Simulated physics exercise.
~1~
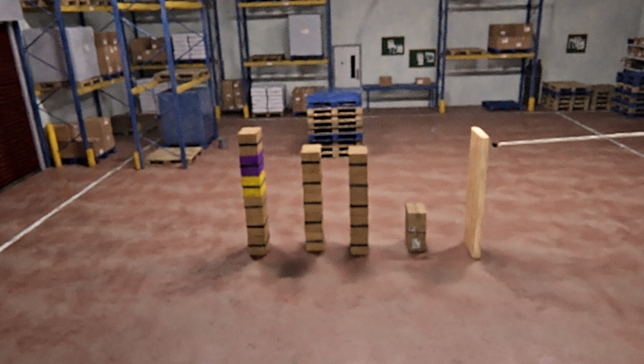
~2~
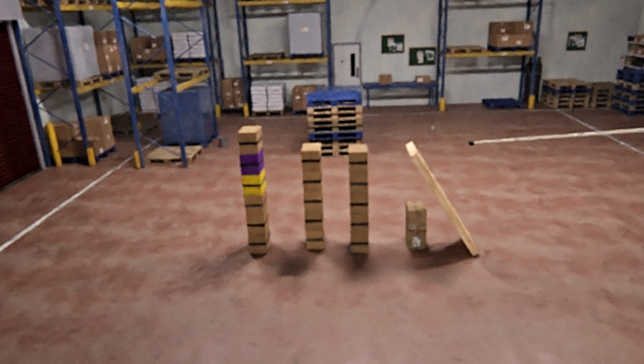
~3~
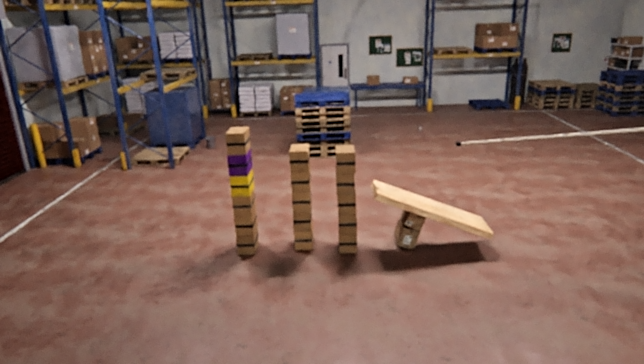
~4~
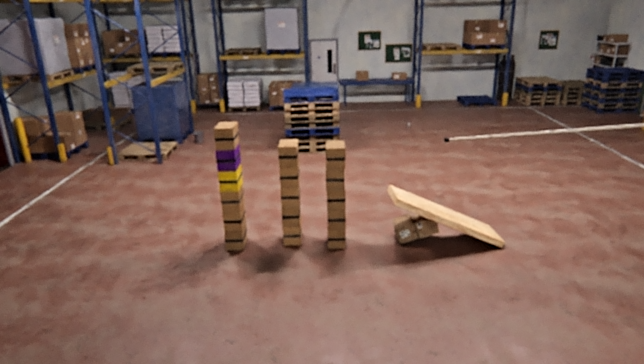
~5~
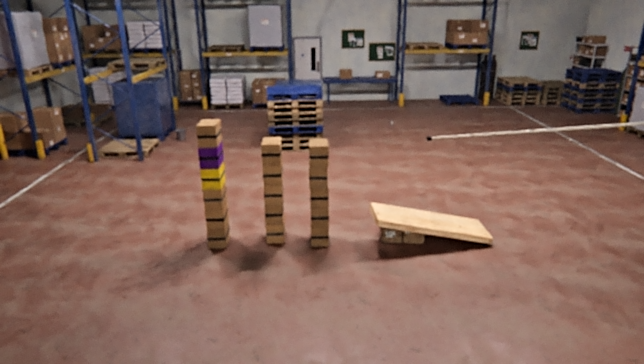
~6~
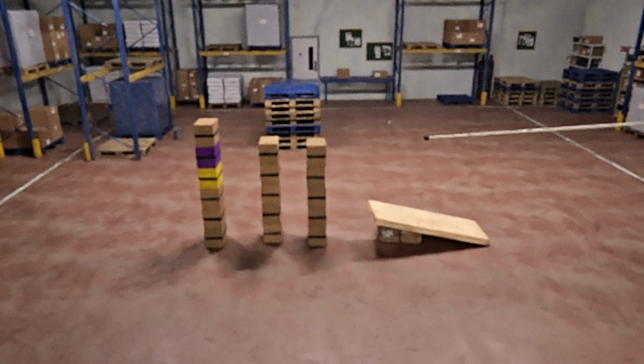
A tall wooden board standing on end tips left on a warehouse floor, knocks over the short stack of cartons beside it, and settles at a slant on top of them, while the three taller columns, one with purple and yellow cartons, stay standing.
